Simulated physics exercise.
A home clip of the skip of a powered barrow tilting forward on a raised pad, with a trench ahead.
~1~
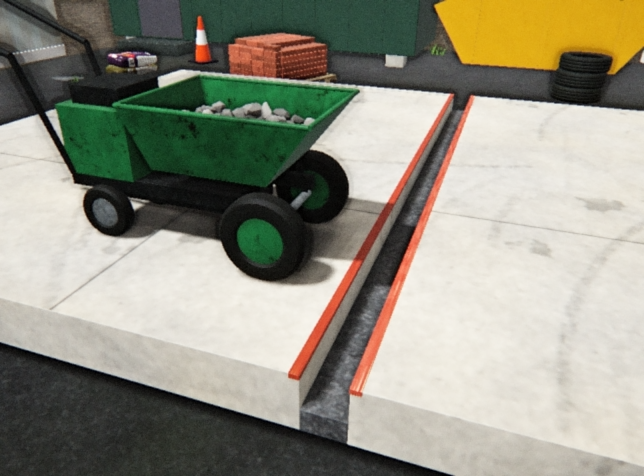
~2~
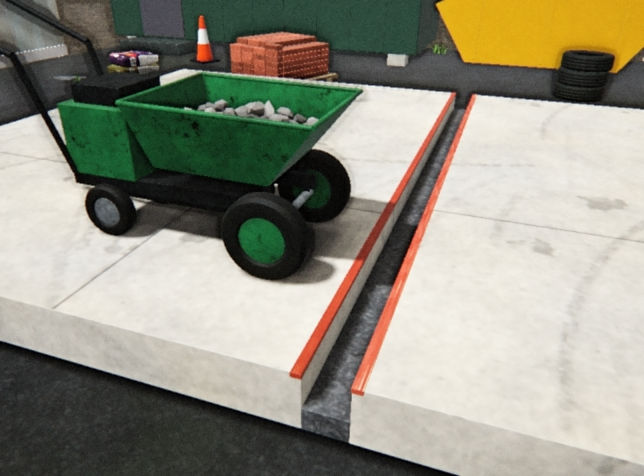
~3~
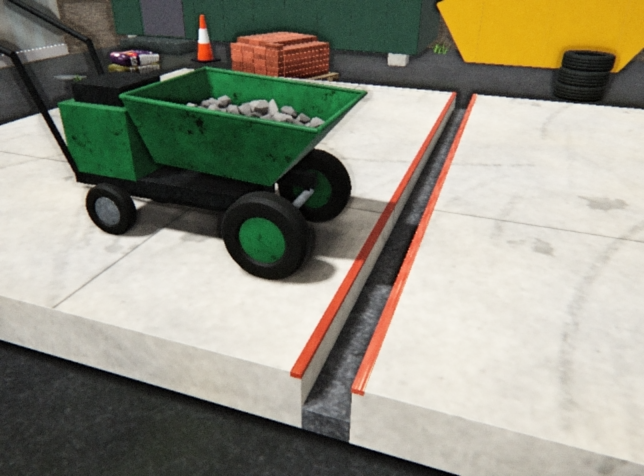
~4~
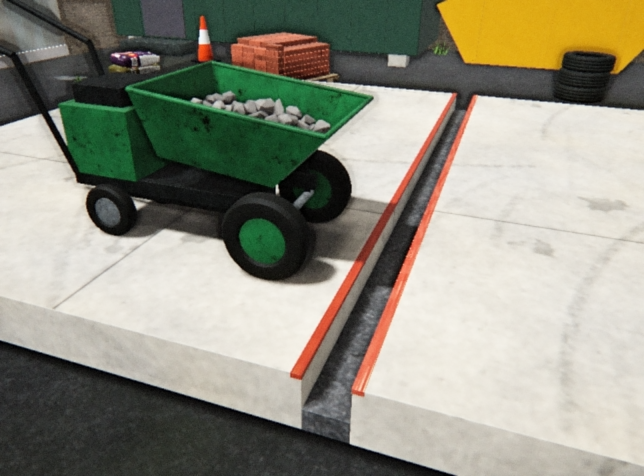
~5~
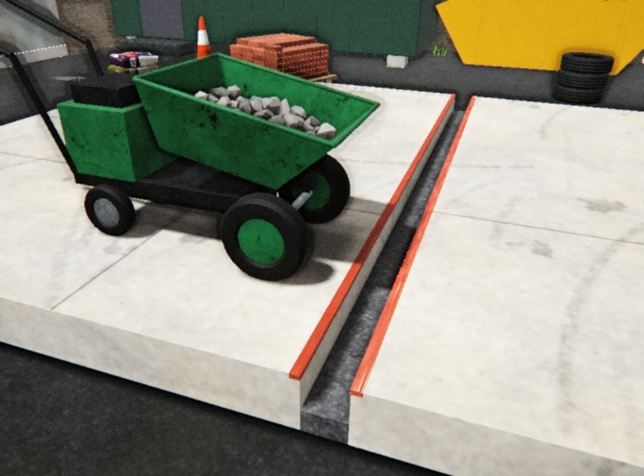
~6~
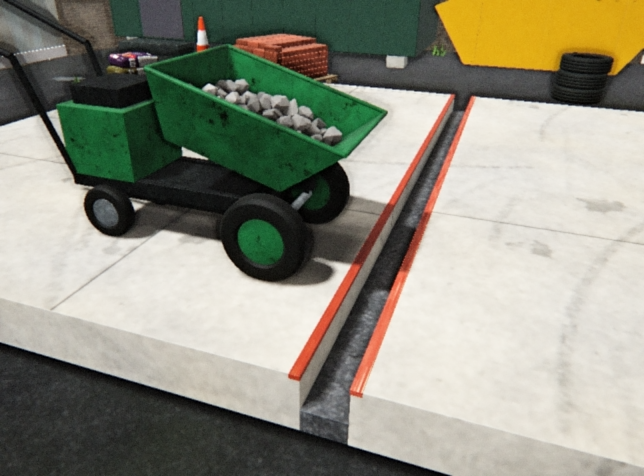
The green skip of a wheeled barrow, holding grey broken stones, starts level and tilts gradually forward to the right, its rear rising while its lip dips. The barrow stands on the left of a pale raised pad, seen from slightly above, beside a narrow trench edged in orange-red. Behind are an orange cone, reddish bricks, dark tyres and a yellow shape, while wheels and camera stay still.
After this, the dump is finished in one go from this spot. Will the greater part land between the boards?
Between the edges lies only the smaller part of the load.
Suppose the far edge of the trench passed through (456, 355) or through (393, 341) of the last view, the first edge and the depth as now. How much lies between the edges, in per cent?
First some 100, then 10 per cent.
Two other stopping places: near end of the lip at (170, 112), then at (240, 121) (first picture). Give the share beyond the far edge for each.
In turn 0 and 10 in a hundred.
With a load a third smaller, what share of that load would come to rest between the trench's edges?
About 0 per cent.
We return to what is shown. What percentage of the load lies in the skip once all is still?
Some 30 per cent.
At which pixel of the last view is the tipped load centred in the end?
At about (449, 270).
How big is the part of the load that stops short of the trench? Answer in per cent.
Close to 0 per cent.
Shortly afterwards, skip tipped steeply; the whole lot in the skip.
Next, skip tipped right over; the bulk in the skip; near a quarter beyond it; only a few falling.
Some moments later, skip tipped right over; near a third in the skip; only a few in or heaped over the trench; near two thirds beyond it.
In the end, skip tipped right over; near a third in the skip; only a few in or heaped over the trench; near two thirds beyond it.
